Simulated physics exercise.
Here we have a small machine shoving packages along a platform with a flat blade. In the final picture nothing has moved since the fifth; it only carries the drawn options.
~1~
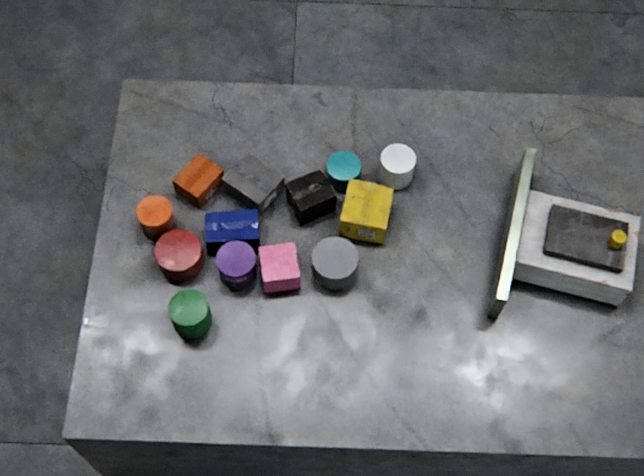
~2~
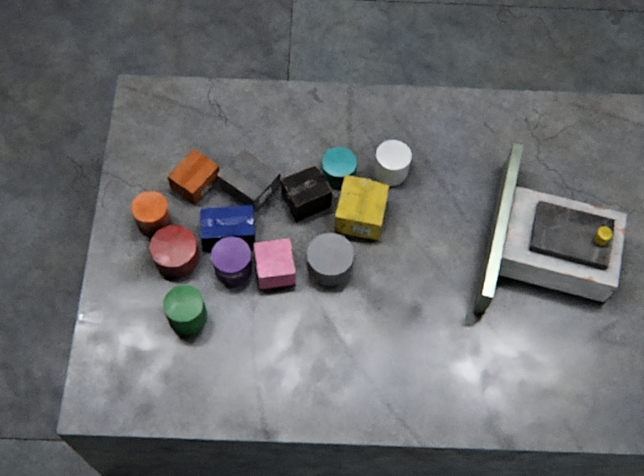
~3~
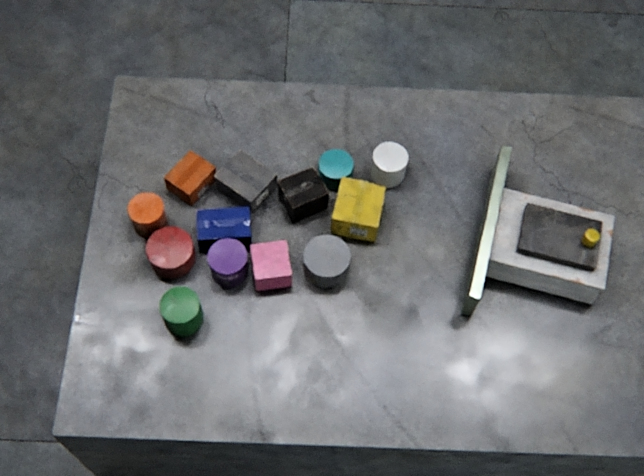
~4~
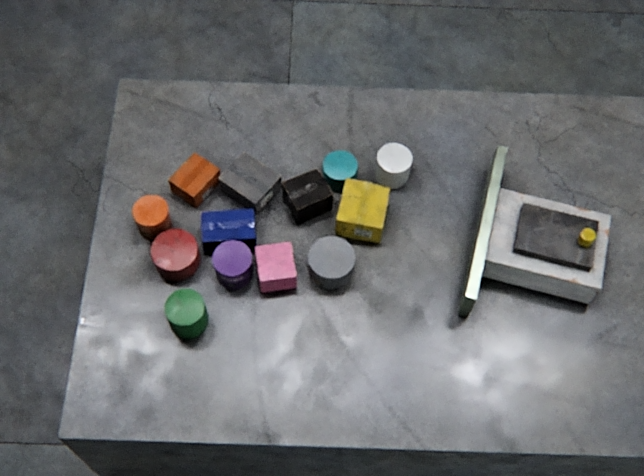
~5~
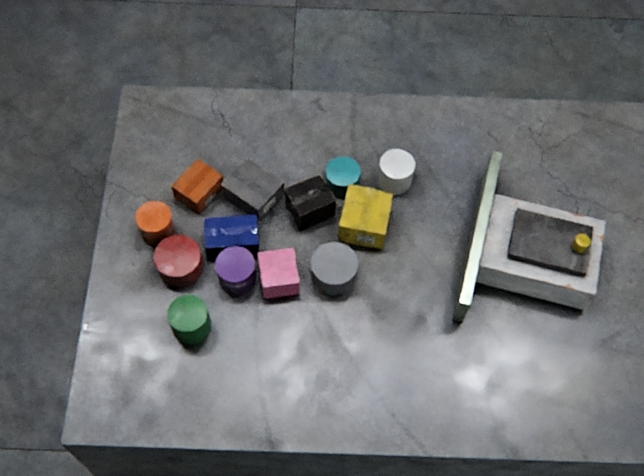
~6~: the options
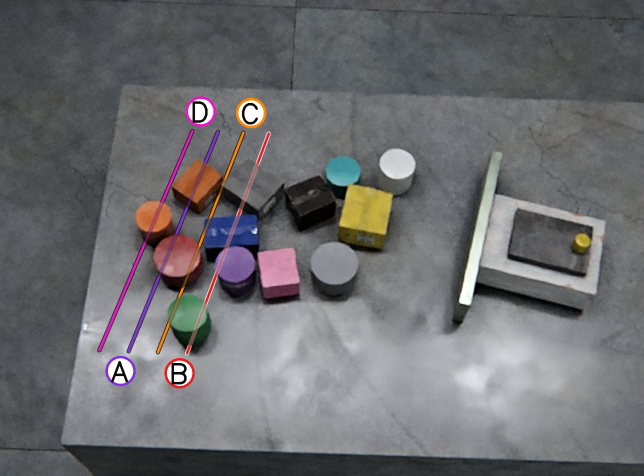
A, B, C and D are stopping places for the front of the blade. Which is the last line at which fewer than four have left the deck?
A.
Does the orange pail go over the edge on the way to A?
Yes.
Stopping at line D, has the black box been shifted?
By then, yes.
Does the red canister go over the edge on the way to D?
By then, yes.
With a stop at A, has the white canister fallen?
By then, no.
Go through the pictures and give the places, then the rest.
In the first frame, purple pail (237, 265); blue box (233, 232); green canister (191, 314).
In the second frame, robot (566, 232); yellow parcel (361, 207).
In the third frame, robot (554, 234); black box (303, 195).
In the fourth frame, robot (550, 234); orange pail (153, 218).
In the fifth frame, robot (545, 240); turquoise canister (342, 177); grey pail (334, 269); red canister (178, 261).
On the marked copy, A at (176, 234); B at (231, 236); C at (203, 235); D at (149, 233).
Taking A. A third of the way, robot (433, 236); white canister (365, 167); turquoise canister (333, 177).
Two thirds of the way, robot (322, 232); red canister (148, 274); orange parcel (164, 177).
When it is over, robot (236, 229); orange pail over the edge; orange parcel over the edge; two fallen.
As for the rest, B is within the limit but short; C is within the limit but short; D drops five.
